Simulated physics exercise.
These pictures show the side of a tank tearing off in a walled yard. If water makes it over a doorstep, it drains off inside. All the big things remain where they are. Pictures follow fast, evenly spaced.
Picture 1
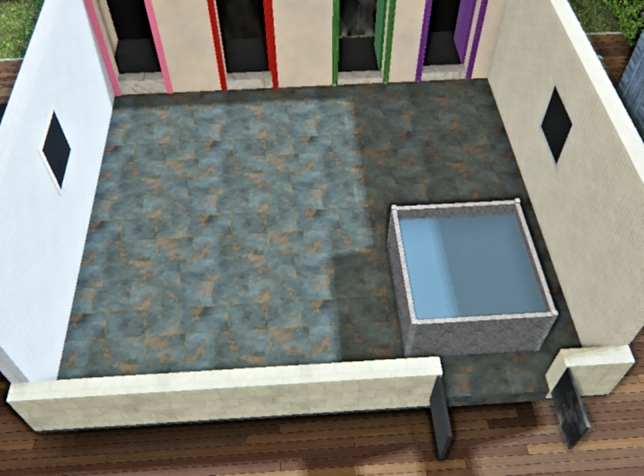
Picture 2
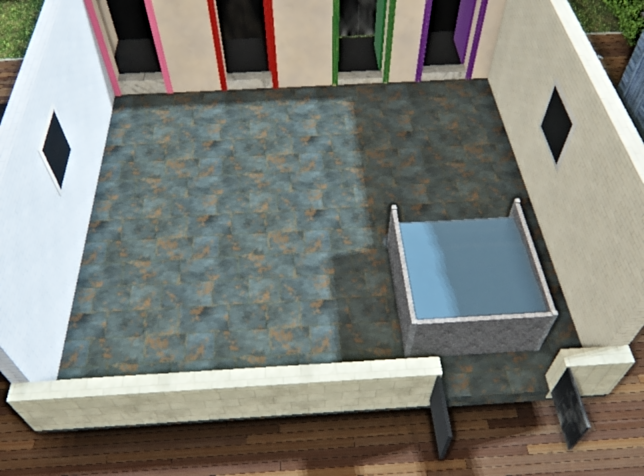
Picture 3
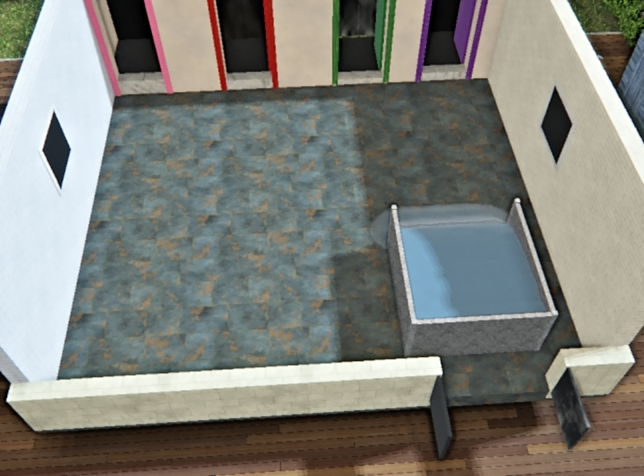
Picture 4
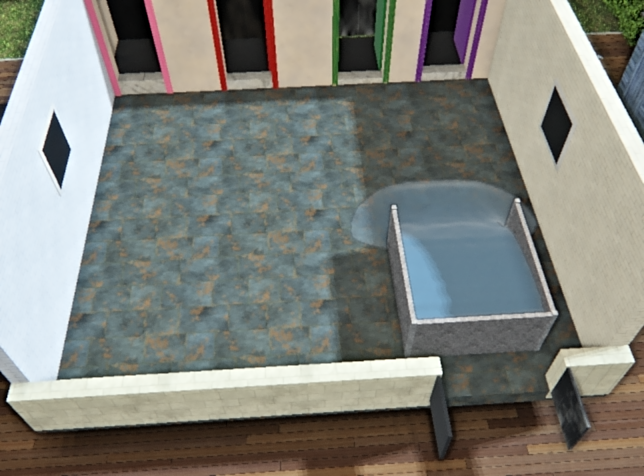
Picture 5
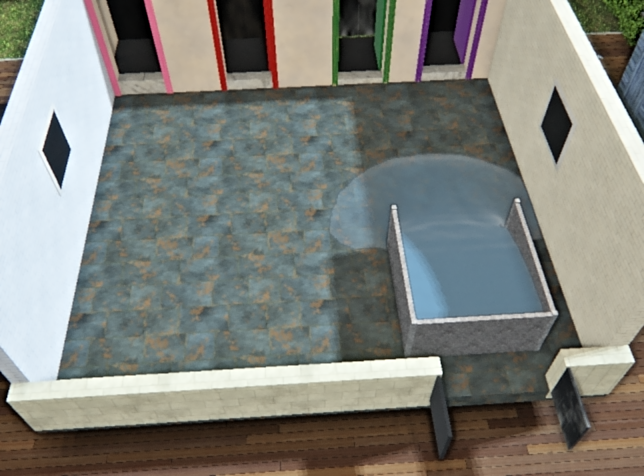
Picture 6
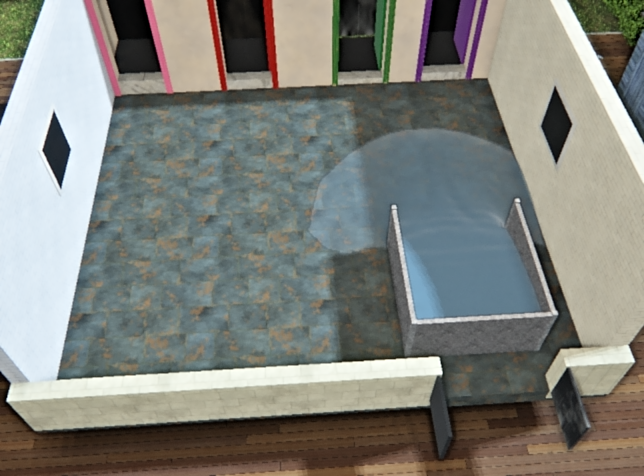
A stone tank in a walled yard loses its far side and water spreads across the floor.
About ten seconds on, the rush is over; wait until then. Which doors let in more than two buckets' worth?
Outcome: Purple door: Limit exceeded; green door: Limit exceeded; red door: Limit not exceeded; pink door: Limit not exceeded.
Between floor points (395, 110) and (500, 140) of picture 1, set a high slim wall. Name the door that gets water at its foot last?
Observed: The pink one.
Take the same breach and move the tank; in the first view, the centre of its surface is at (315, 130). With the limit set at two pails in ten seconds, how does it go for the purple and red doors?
Purple door: Falls short; red door: Exceeds the limit.
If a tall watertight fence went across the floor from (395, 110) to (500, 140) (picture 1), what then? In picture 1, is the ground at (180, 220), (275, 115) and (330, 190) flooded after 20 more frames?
Taking the points in the order given, they are high and dry, inundated and inundated.
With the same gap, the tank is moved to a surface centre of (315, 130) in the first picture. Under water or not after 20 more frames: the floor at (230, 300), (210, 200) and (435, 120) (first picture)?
In the order asked: Not reached, not reached, reached by the flood.
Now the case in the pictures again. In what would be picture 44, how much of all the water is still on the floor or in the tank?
Around 84 in a hundred.
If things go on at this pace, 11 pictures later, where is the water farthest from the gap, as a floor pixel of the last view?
The front's farthest point is close to (216, 90).
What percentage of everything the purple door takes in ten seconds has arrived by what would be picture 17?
Estimate: Roughly 40 %.
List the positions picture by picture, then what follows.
The first frame shows the tank at (468, 261) is whole and still.
In the second frame, the front is at a hidden place, out from the gap on the tank's far side.
In the third frame, water pours out on the tank's far side and has run to a hidden place.
In the fourth frame, the front is at (504, 194), out from the gap on the tank's far side.
In the fifth frame, water pours out on the tank's far side and has run to (466, 158).
In the sixth frame, the front is at (398, 134), out from the gap on the tank's far side.
A moment on, water covers 35 % of the floor; the purple door under two buckets in, the green door under two buckets in, the red door not reached, the pink door not reached.
Next, water covers 45 % of the floor; the purple door far over two buckets in, the green door far over two buckets in, the red door wet at the sill, nothing in, the pink door not reached.
Then, water covers 50 % of the floor; the purple door far over two buckets in, the green door far over two buckets in, the red door wet at the sill, nothing in, the pink door wet at the sill, nothing in.
Later, water covers 70 % of the floor; the purple door far over two buckets in, the green door far over two buckets in, the red door wet at the sill, nothing in, the pink door wet at the sill, nothing in.
In the end, water covers 95 % of the floor; the purple door far over two buckets in, the green door far over two buckets in, the red door wet at the sill, nothing in, the pink door wet at the sill, nothing in.
